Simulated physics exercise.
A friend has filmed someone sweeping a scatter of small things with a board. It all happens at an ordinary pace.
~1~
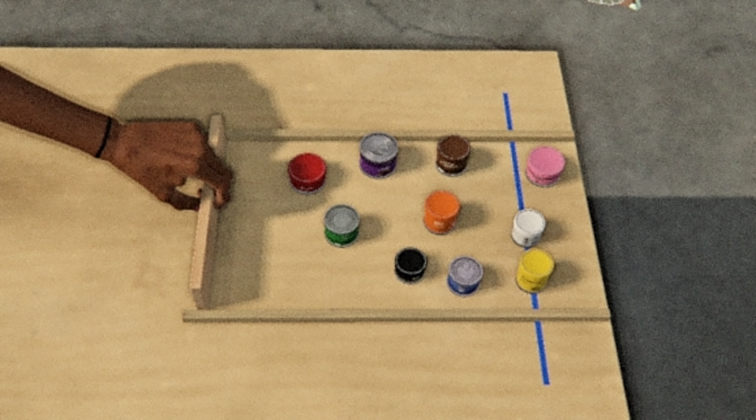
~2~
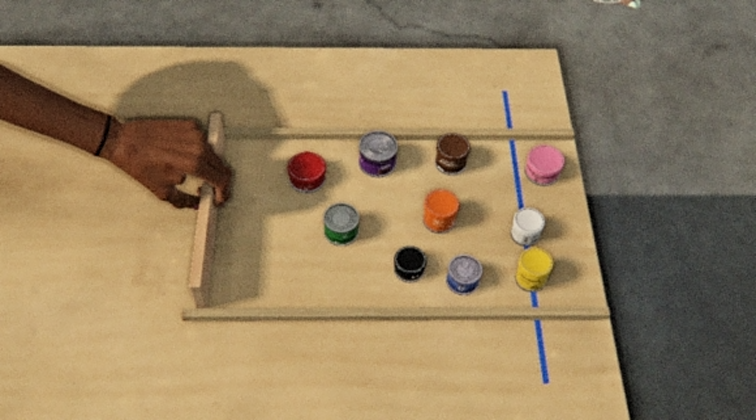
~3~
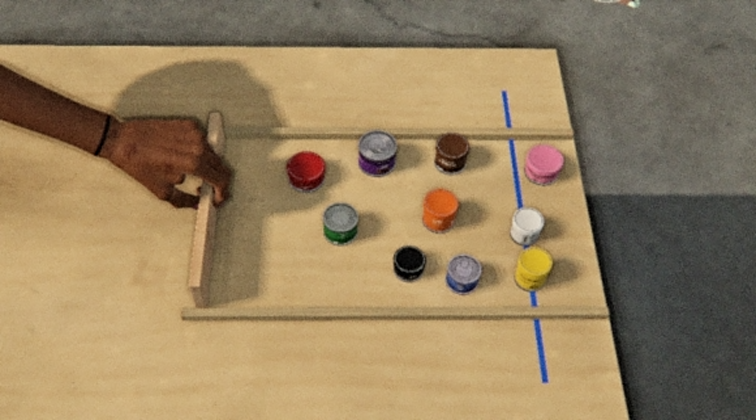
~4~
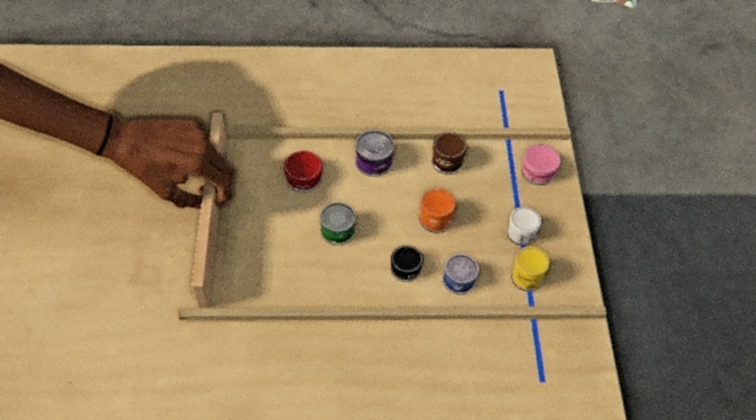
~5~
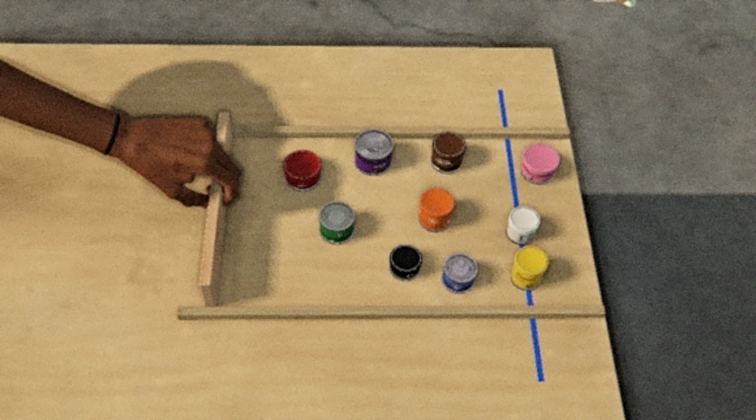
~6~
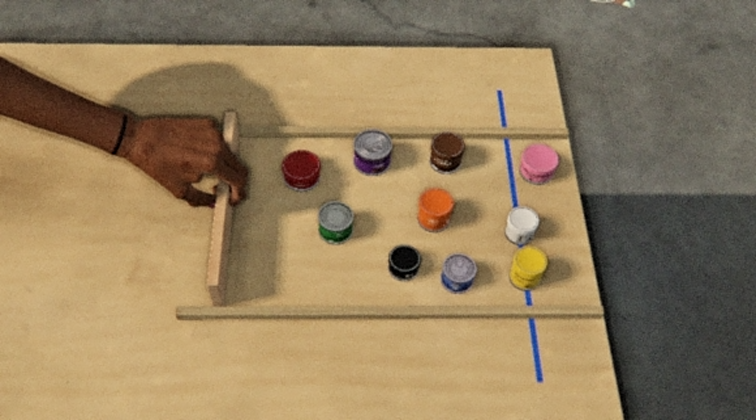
Hand holding a wooden board upright, then nudging it slightly right toward scattered colourful paint pots, which stay in place.
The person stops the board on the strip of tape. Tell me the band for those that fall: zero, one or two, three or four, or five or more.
The number that fall off is one or two.
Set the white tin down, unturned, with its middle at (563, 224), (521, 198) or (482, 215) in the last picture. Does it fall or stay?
Place by place, it survives; survives; stays on.
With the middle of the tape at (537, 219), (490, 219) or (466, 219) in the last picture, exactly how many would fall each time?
It would be 2, 0 and 0.
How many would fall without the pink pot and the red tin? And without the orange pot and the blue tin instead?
Fallen: 0, and 1 in the other try.
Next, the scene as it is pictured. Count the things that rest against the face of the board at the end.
In contact: 5.
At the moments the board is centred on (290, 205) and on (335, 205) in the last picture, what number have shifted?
First 1, then 3.
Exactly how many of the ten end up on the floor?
Exactly 1.
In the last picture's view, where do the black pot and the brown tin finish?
First (541, 261), then (560, 160).
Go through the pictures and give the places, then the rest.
The first picture shows pink pot (545, 167); white tin (528, 229); yellow pot (534, 272); board (210, 208); tape (524, 222).
The second picture shows white tin (527, 227); blue tin (464, 275).
The third picture shows yellow pot (533, 270); orange pot (440, 211).
The fourth picture shows pink pot (541, 165); red tin (304, 172).
The fifth picture shows white tin (523, 226); brown tin (448, 153).
The sixth picture shows pink pot (539, 164); white tin (522, 226); yellow pot (528, 269); board (224, 205); tape (517, 219).
A little later, none off yet; pink pot at rest near (539, 164); white tin at rest near (522, 226); yellow pot at rest near (528, 269).
Next, none off yet; pink pot moving near (548, 166); white tin at rest near (522, 226); yellow pot at rest near (528, 269).
When it is over, the number that fall off is one or two; down, pink pot.
